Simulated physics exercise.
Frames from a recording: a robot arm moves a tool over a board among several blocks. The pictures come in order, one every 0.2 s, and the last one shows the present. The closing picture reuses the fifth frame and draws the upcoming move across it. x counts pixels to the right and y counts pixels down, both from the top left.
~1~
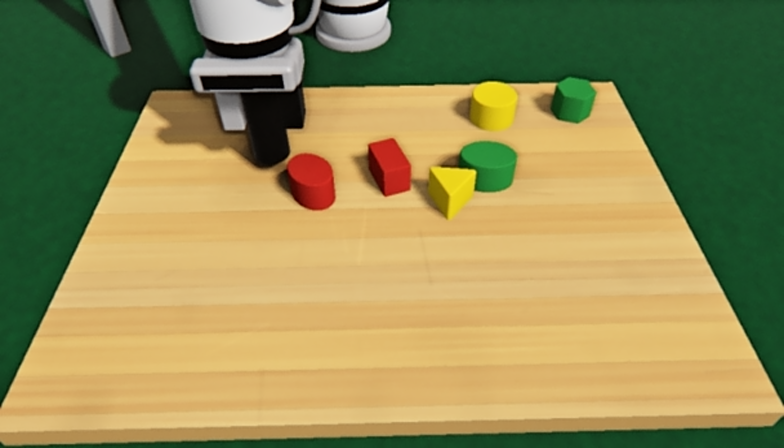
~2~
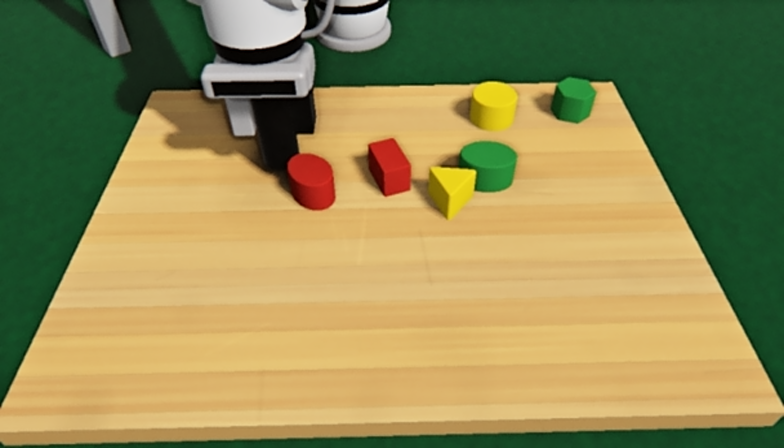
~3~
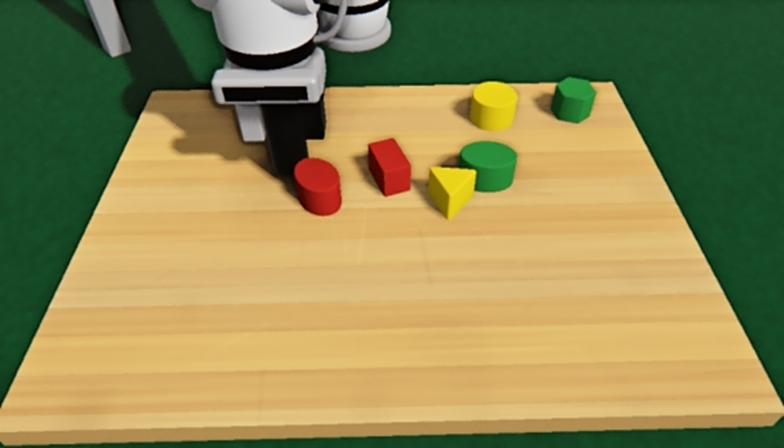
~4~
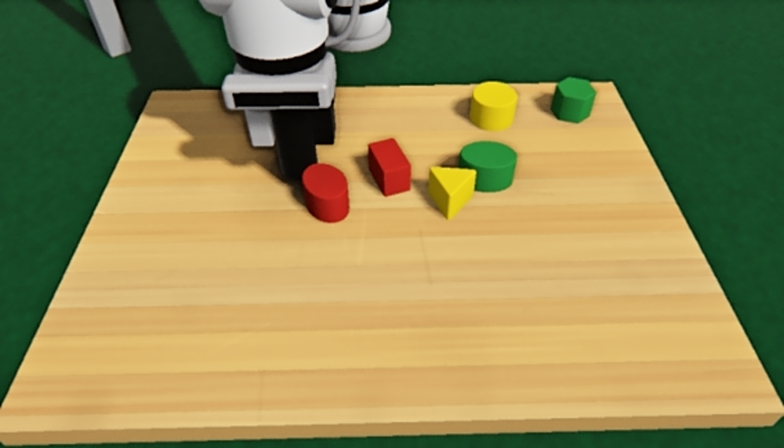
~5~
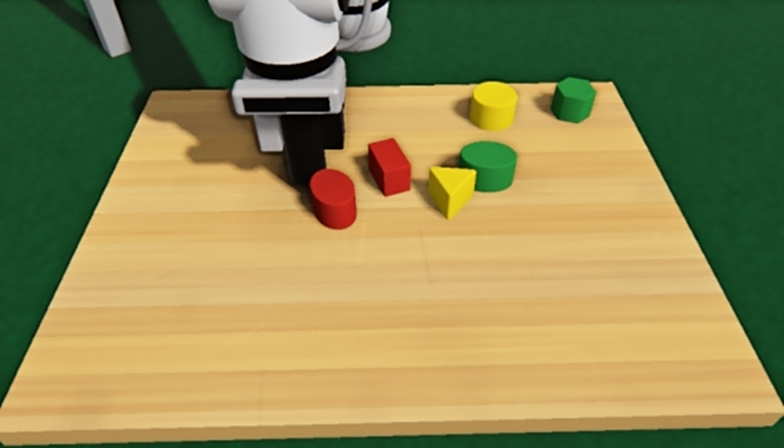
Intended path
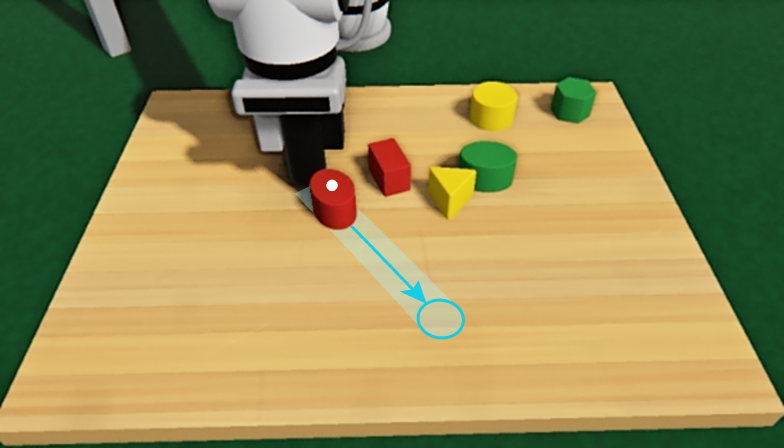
A white robot arm with a black tool stands at the back left of a pale wooden board on a green surface, seen from above by a still camera. A red elliptical block and a red rectangular one sit near it, with yellow and green blocks to the right. The tool moves right and slightly nearer, meets the elliptical block and pushes it a short way.
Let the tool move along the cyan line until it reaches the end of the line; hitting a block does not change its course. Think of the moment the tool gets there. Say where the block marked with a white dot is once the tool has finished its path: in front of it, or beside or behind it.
It remains before the tool.
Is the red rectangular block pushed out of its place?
No
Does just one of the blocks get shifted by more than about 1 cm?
I expect so.
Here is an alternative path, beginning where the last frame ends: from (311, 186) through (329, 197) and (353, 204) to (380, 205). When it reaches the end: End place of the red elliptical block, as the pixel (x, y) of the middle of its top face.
Put as a pixel place, it's (368, 212).
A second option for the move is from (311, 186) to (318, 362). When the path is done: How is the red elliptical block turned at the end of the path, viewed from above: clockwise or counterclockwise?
Short answer: Counterclockwise.
The line goes from (311, 186) directly to (441, 319); the dot is on the red elliptical block.
On the path given first. One third of the way, tool at (348, 212); red elliptical block at (375, 228).
Two thirds of the way, tool at (392, 256); red elliptical block at (422, 278).
At the end, tool at (442, 307); red elliptical block at (465, 341), turned 35° clockwise; red rectangular block unmoved.
